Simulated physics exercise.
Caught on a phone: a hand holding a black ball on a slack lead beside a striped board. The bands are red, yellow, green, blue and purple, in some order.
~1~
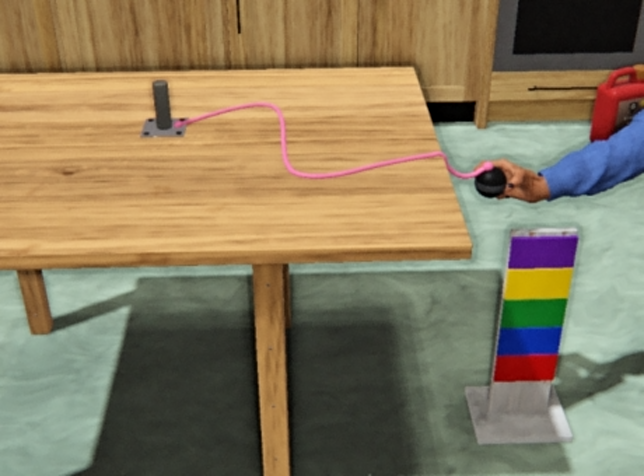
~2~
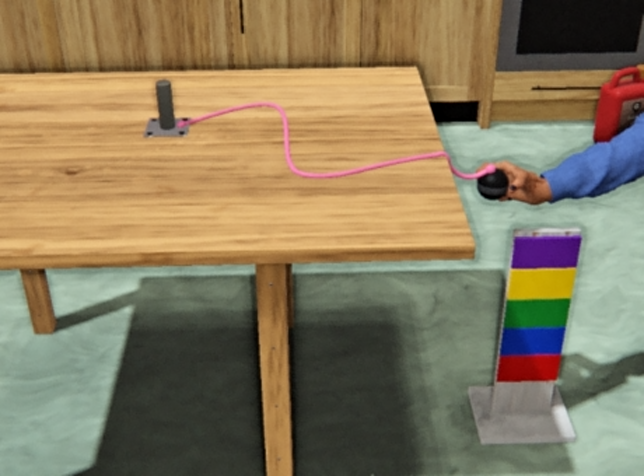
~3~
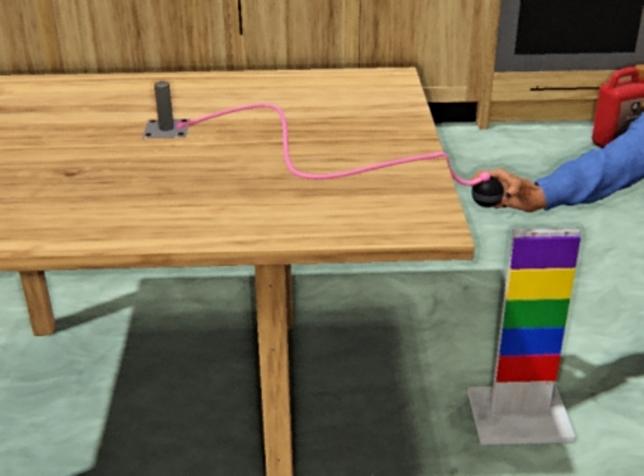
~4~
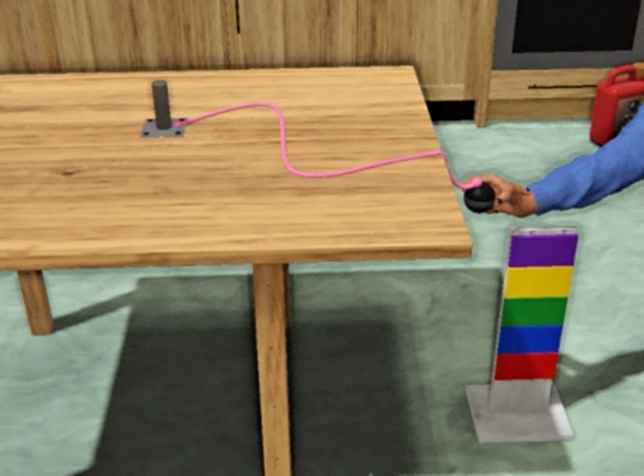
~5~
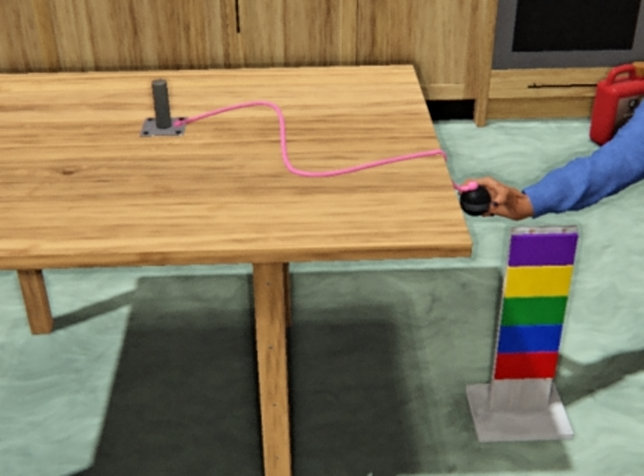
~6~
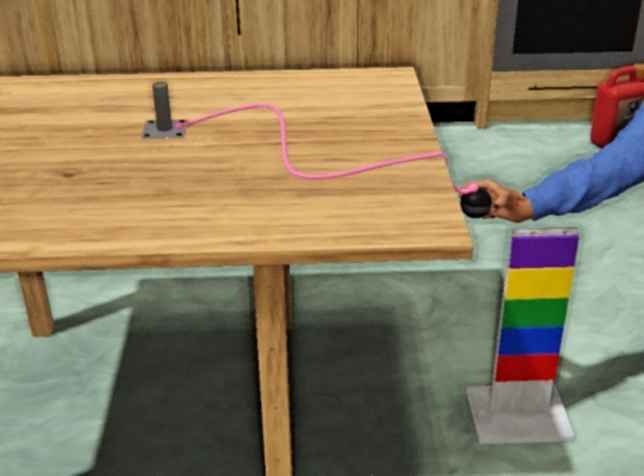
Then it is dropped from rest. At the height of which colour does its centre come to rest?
The lead holds its middle at blue.
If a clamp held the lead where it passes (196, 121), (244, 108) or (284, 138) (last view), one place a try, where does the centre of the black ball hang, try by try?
About (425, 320), (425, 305) and (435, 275).
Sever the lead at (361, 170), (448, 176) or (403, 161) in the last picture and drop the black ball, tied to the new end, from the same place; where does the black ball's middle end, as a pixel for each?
The places are (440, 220), (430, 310) and (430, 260).
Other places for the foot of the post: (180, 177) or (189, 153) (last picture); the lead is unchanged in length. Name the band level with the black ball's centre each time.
Try by try: Red; red.
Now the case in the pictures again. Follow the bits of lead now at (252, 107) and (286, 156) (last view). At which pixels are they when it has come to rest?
They go to (264, 131) and to (405, 135).
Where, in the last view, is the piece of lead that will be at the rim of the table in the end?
Near (295, 173).
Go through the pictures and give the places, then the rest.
The first picture shows black ball (491, 182); purple (543, 254); yellow (539, 285); green (534, 314); blue (530, 342); red (526, 369).
The second picture shows black ball (493, 184); lead through (219, 114) (283, 113) (287, 150) (335, 175) (418, 158).
The third picture shows black ball (488, 192).
The fourth picture shows black ball (480, 197); lead through (215, 114) (279, 113) (284, 149) (332, 175) (415, 157).
The fifth picture shows black ball (475, 201).
The sixth picture shows black ball (476, 203); lead through (216, 115) (280, 114) (285, 151) (332, 176) (415, 159).
Early on, ball near (425, 326); level with blue.
Finally, ball near (424, 328); level with blue. At blue.
